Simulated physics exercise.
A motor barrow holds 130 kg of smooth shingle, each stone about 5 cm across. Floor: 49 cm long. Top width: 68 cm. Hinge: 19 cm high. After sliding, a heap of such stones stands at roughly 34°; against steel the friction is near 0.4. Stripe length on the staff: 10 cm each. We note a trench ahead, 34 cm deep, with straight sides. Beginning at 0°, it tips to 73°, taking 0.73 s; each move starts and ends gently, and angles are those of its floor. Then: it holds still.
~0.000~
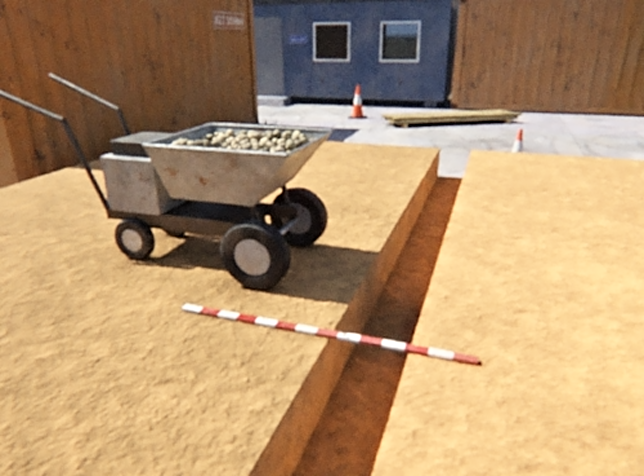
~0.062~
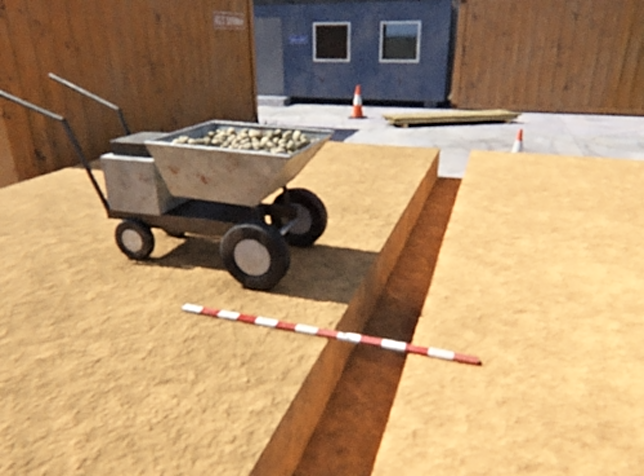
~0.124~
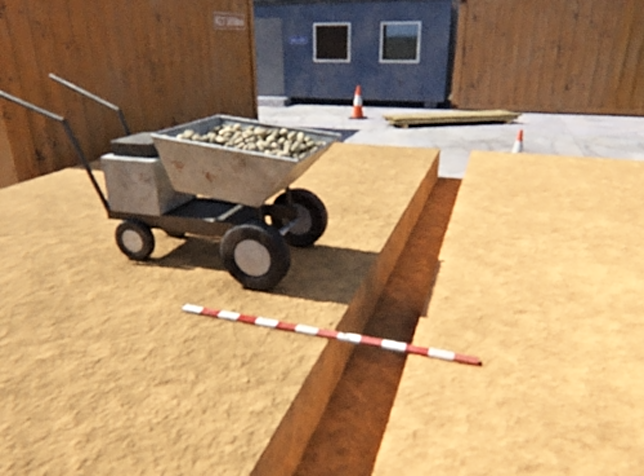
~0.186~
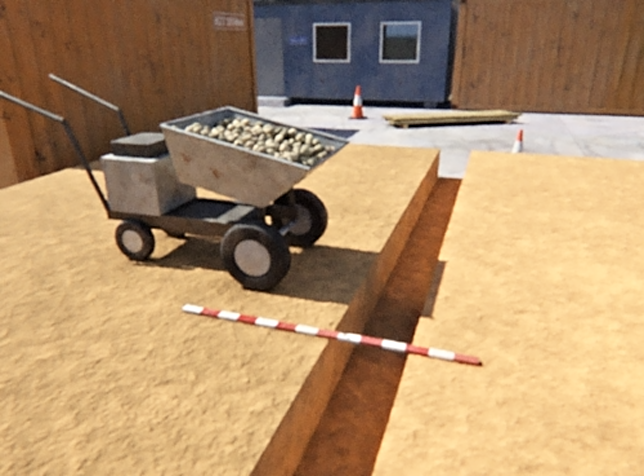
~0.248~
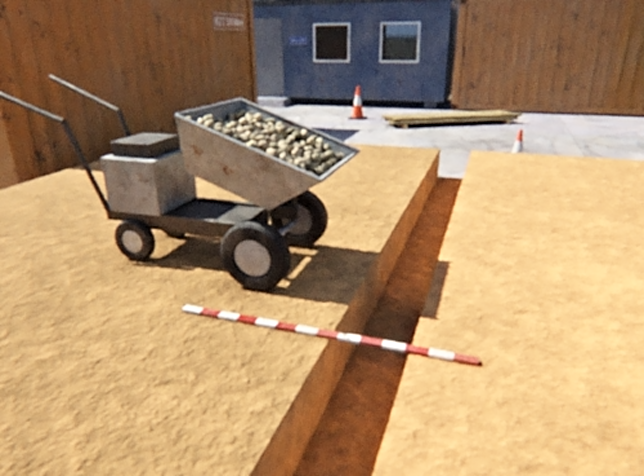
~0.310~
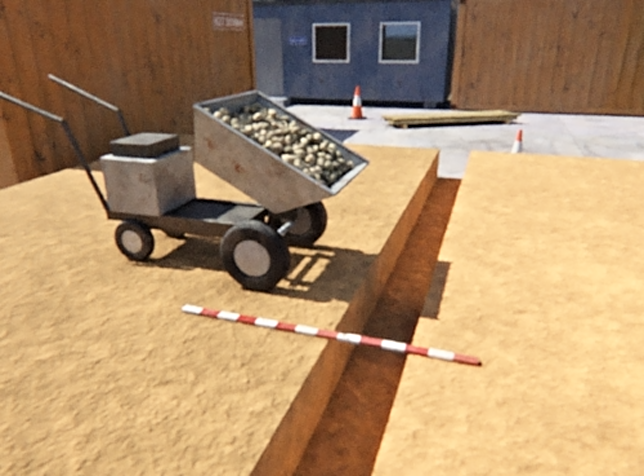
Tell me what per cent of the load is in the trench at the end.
Some 73 per cent.
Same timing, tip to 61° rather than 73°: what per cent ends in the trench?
Trench share: Approx. 70%.
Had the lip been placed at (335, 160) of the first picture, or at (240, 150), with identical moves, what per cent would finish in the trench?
20 and 85 %.
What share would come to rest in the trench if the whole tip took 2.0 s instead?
Then roughly 95 percent.
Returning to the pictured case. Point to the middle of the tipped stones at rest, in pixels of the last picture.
The stones end up centred near (409, 323).
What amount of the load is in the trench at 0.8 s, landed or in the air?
At that moment: Approx. 40 %.
After 0.6 s the floor is at 62°; 100 % in the skip; the foremost stones are at (374, 236).
After 0.8 s the floor is at 73°; 54 % in the skip, 38 % in the trench, 8 % past the trench; the foremost stones are at (451, 301).
After 1.2 s the floor is at 73°; 10 % in the skip, 63 % in the trench, 28 % past the trench; the foremost stones are at (605, 303).
After 3.1 s the floor is at 73°; 0 % in the skip, 73 % in the trench, 27 % past the trench; the foremost stones are past the picture's edge.
